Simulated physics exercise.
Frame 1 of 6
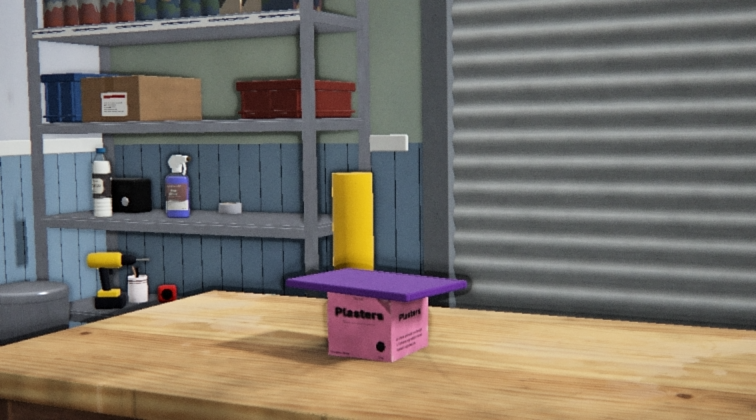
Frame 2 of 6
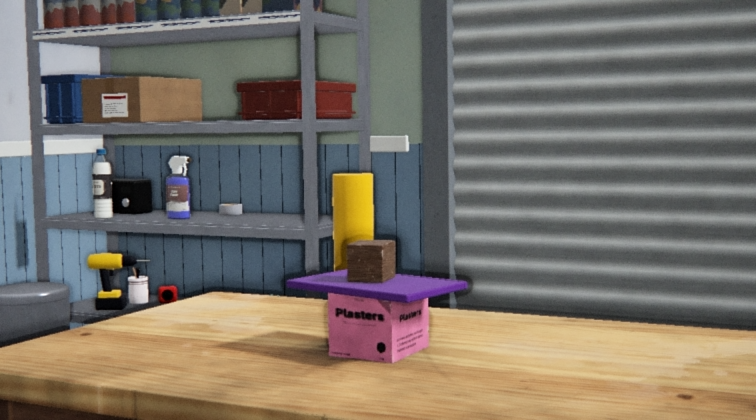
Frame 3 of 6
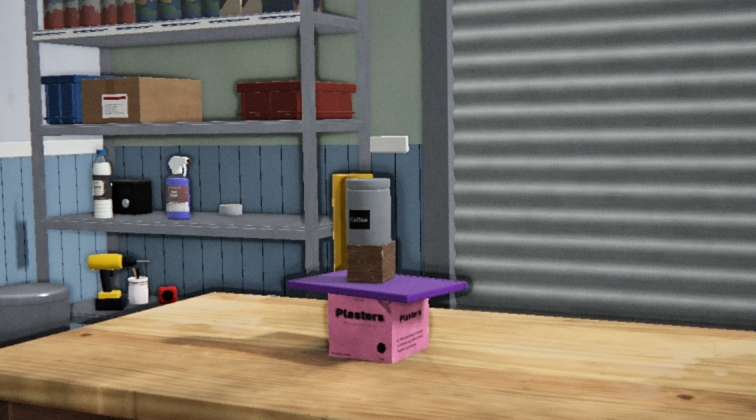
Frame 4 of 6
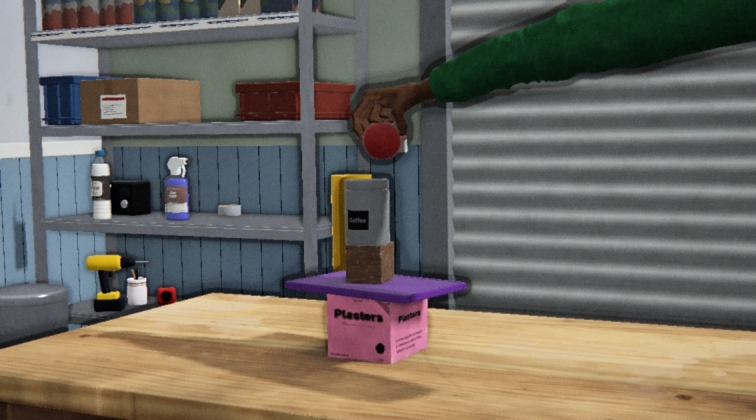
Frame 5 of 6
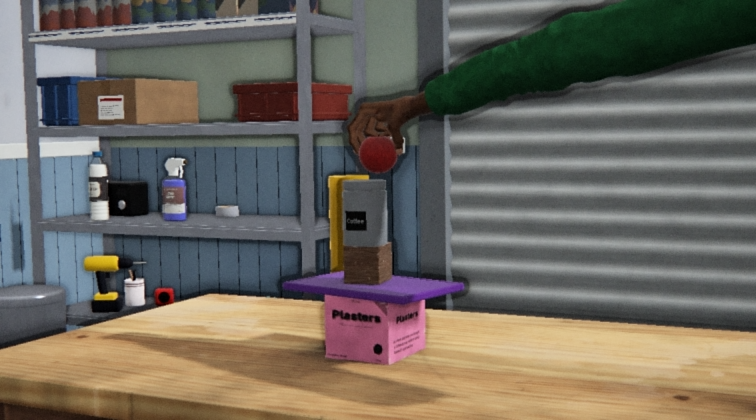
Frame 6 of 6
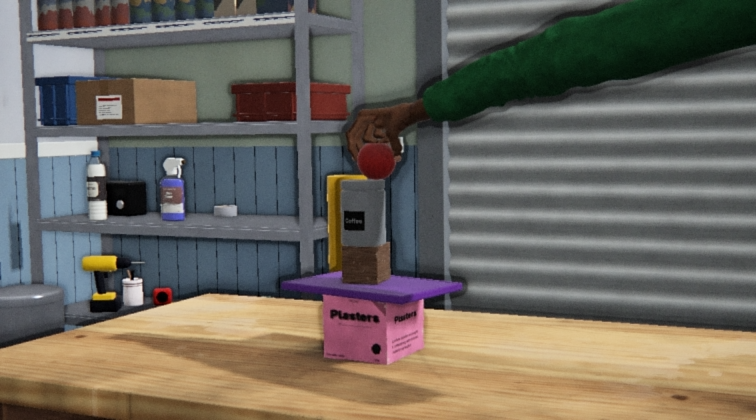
A brown block and then a grey jar appear in turn on a purple board atop a pink box, on a wooden table seen from slightly above. A yellow cylinder stands behind, with cluttered metal shelves at left and a grey shutter at right. A green-sleeved arm reaches in from the right and lowers a red apple onto the jar, still gripping it, while the view shifts very slightly.
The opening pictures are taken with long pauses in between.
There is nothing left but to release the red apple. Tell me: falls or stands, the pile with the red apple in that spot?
The pile will stay secure.
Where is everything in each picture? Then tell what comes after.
In the first picture, the last thing is not in view yet.
In the second picture, the last thing is not in view yet; pink box (379, 320).
In the third picture, the last thing is not in view yet; grey jar (368, 211).
The fourth picture shows on its way; red apple (382, 140); pink box (378, 321).
The fifth picture shows on its way; red apple (378, 154); grey jar (365, 212).
The sixth picture shows set down, still held; red apple (376, 161); pink box (374, 322).
Then, 0.60 s past the last view, nothing moves.
Then, 1.60 s past the last view, red apple resting near (375, 161).
Finally, all 5 still in place. Final places as the last picture's camera would see them, red apple near (373, 161). The pile holds.
